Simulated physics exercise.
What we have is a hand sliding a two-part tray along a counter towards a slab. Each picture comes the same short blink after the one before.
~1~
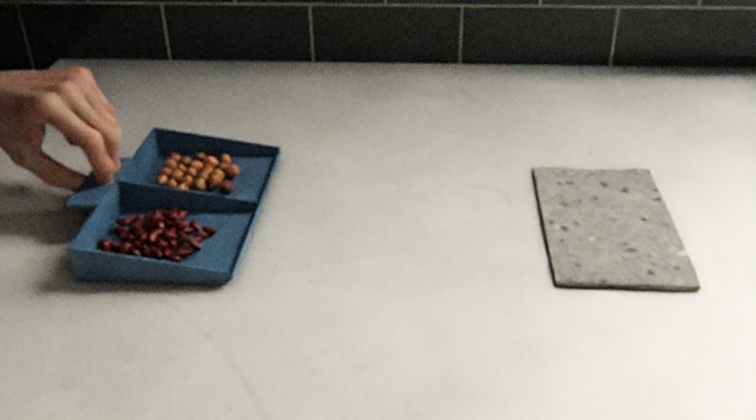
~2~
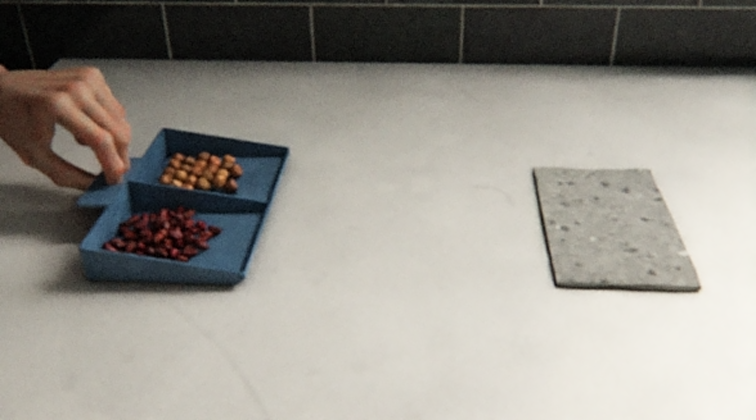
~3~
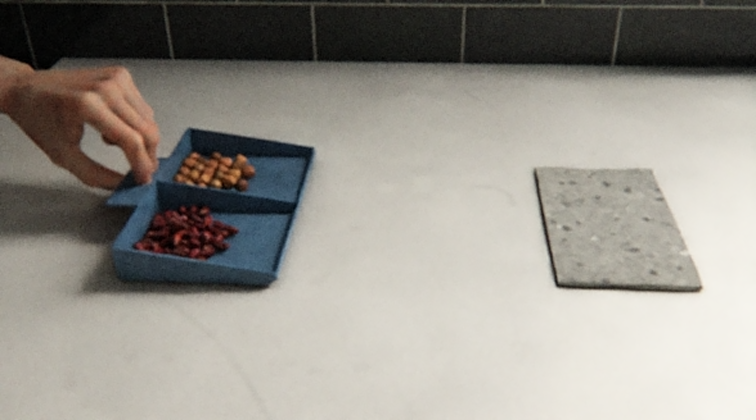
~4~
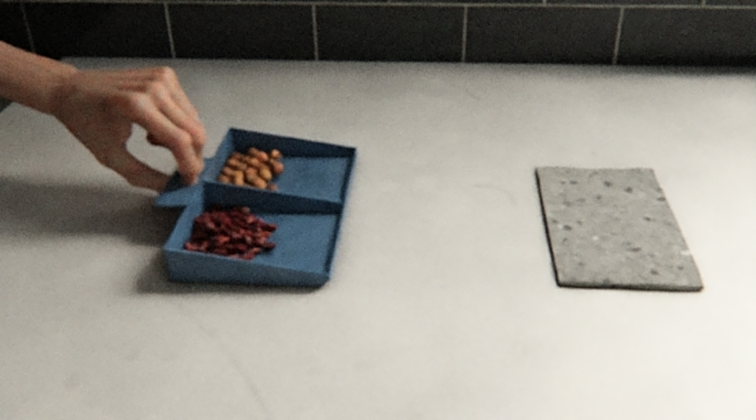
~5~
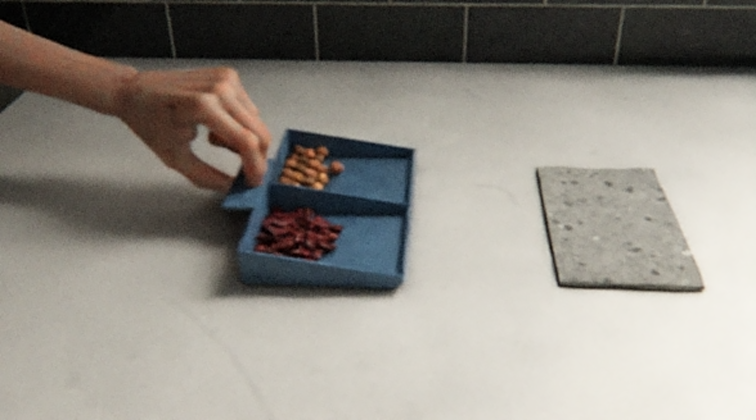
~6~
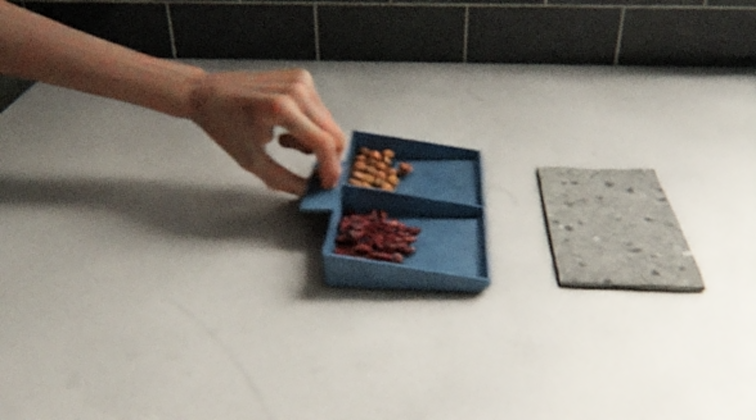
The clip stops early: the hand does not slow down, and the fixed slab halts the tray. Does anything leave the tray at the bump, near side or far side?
The nearer lot throws some past the low edge; the farther lot throws some past the low edge.
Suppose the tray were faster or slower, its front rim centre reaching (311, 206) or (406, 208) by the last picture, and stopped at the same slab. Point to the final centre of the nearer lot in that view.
Around (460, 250) in the first try, (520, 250) in the second.
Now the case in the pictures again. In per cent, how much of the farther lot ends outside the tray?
It comes to 50 per cent or so.
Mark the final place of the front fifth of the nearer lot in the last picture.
Around (687, 263).
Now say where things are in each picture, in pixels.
The first frame shows front rim near (260, 206), at rest; slab near (618, 249); nearer lot near (148, 239), many kidney beans; farther lot near (192, 174), a few hazelnuts.
The second frame shows front rim near (270, 206), hardly any of the way covered; farther lot near (196, 174).
The third frame shows front rim near (299, 206), a little of the way covered; nearer lot near (175, 240).
The fourth frame shows front rim near (345, 207), near a quarter of the way covered; farther lot near (250, 174).
The fifth frame shows front rim near (411, 208), near half of the way covered; nearer lot near (292, 242).
The sixth frame shows front rim near (486, 211), the bulk of the way covered; slab near (622, 249); nearer lot near (371, 245); farther lot near (369, 173).
Then, 0.03 s on from there, tray still sliding, front rim near (523, 212); nearer lot all inside; farther lot all inside.
Then, 0.16 s on from there, tray stopped at the slab; nearer lot near a third out of the tray; farther lot near a third out of the tray.
Then, 0.37 s on from there, tray stopped at the slab; nearer lot near half out of the tray; farther lot near half out of the tray.
In the end, tray stopped at the slab; nearer lot near half out of the tray; farther lot near half out of the tray.
